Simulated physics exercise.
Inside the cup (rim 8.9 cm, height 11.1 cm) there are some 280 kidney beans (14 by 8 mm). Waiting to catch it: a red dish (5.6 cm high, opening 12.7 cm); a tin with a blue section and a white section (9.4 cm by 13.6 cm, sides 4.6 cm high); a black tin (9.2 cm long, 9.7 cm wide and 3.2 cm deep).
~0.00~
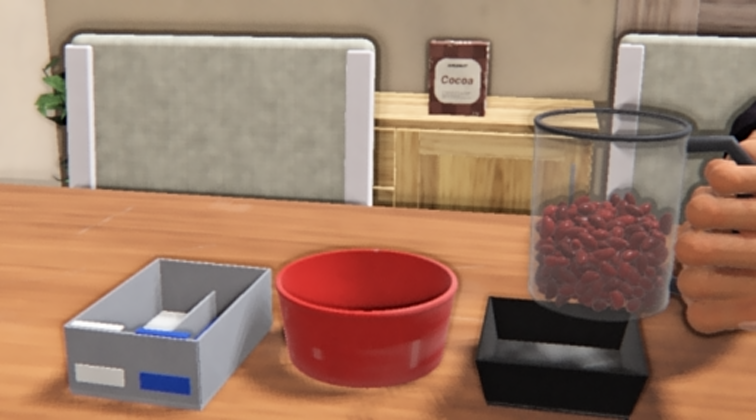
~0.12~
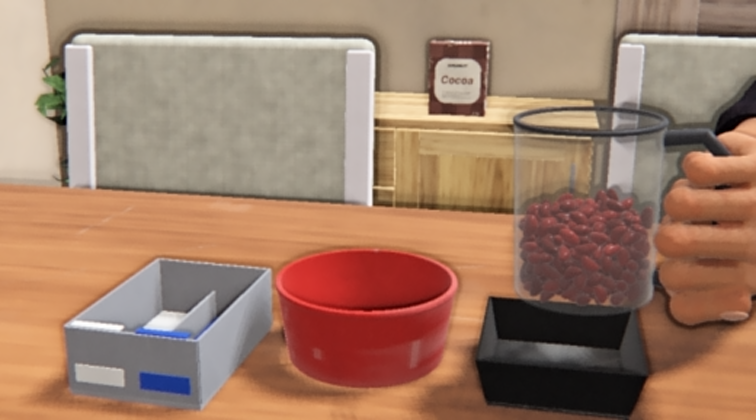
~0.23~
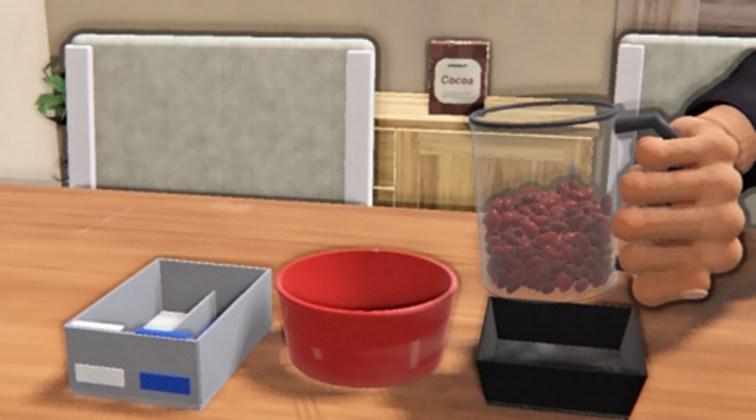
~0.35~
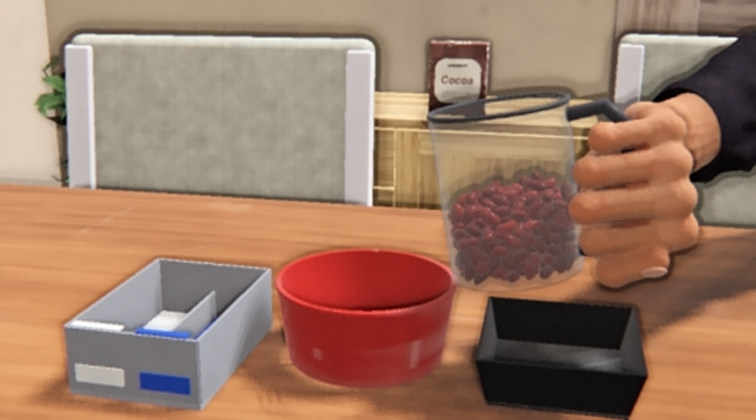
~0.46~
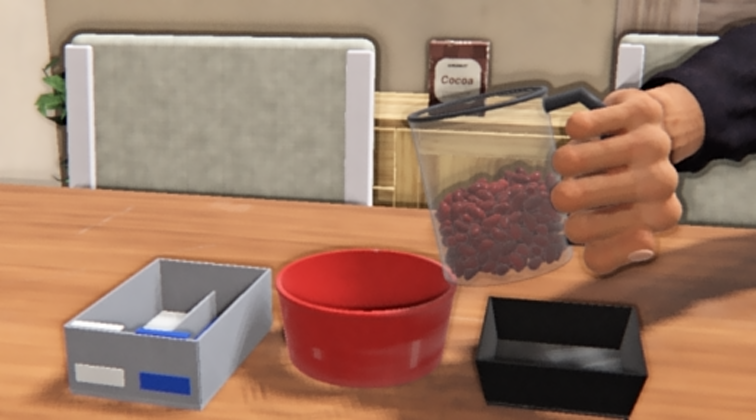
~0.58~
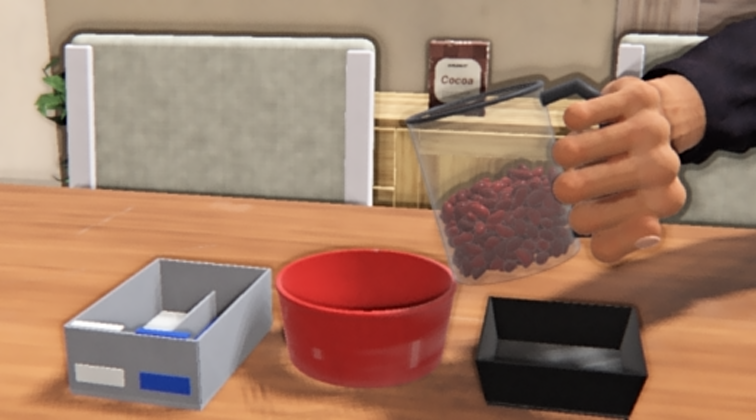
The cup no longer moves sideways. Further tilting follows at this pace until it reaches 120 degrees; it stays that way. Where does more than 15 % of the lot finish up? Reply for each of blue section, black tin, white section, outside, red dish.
Blue section: Not more; black tin: Not more; white section: Not more; outside: Not more; red dish: More.
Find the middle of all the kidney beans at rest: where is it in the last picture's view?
Close to pixel (366, 329) of the final picture.
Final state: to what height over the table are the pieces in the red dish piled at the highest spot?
4.5 cm.
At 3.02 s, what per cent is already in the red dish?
By then, around 0 percent is in.
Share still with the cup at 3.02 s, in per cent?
Close to 100 in a hundred parts of the load.
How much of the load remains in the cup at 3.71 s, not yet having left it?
Some 10 per cent is still held.
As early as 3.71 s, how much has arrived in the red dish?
Measured share then: About 85 %.
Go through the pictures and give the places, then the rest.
In the first frame, cup at (608, 167); tilt 0 degrees; moved 0.0 cm; lip at (539, 118); top of the load at (590, 209); red dish at (366, 278); divided tin at (176, 295); black tin at (561, 332).
In the second frame, cup at (587, 163); tilt 2 degrees; moved 1.3 cm; lip at (519, 117); top of the load at (626, 206).
In the third frame, cup at (544, 153); tilt 6 degrees; moved 4.2 cm; low side left; lip at (475, 115); top of the load at (576, 196).
In the fourth frame, cup at (502, 144); tilt 10 degrees; moved 7.1 cm; low side left; lip at (434, 114); top of the load at (530, 188).
In the fifth frame, cup at (483, 137); tilt 14 degrees; moved 8.4 cm; low side left; lip at (415, 115); top of the load at (514, 182).
In the sixth frame, cup at (482, 134); tilt 18 degrees; moved 8.4 cm; low side left; lip at (413, 118); top of the load at (553, 178); red dish at (366, 278); divided tin at (176, 295); black tin at (561, 332). It turns about 35 degrees a second.
Then, at 1.52 s, tilt 51 degrees; cup 100 %; middle of all pieces near (538, 189).
After 2.30 s, tilt 78 degrees; cup 100 %; middle of all pieces near (541, 157).
After 3.02 s, tilt 103 degrees; cup 100 %; middle of all pieces near (520, 134).
After 3.71 s, tilt 120 degrees; red dish 85 %, cup 10 %, in the air 5 %; middle of all pieces near (380, 302).
In the end, at 4.5 s, red dish 100 %, white section 0 %, outside 0 %, blue section 0 %, black tin 0 %, cup 0 %.
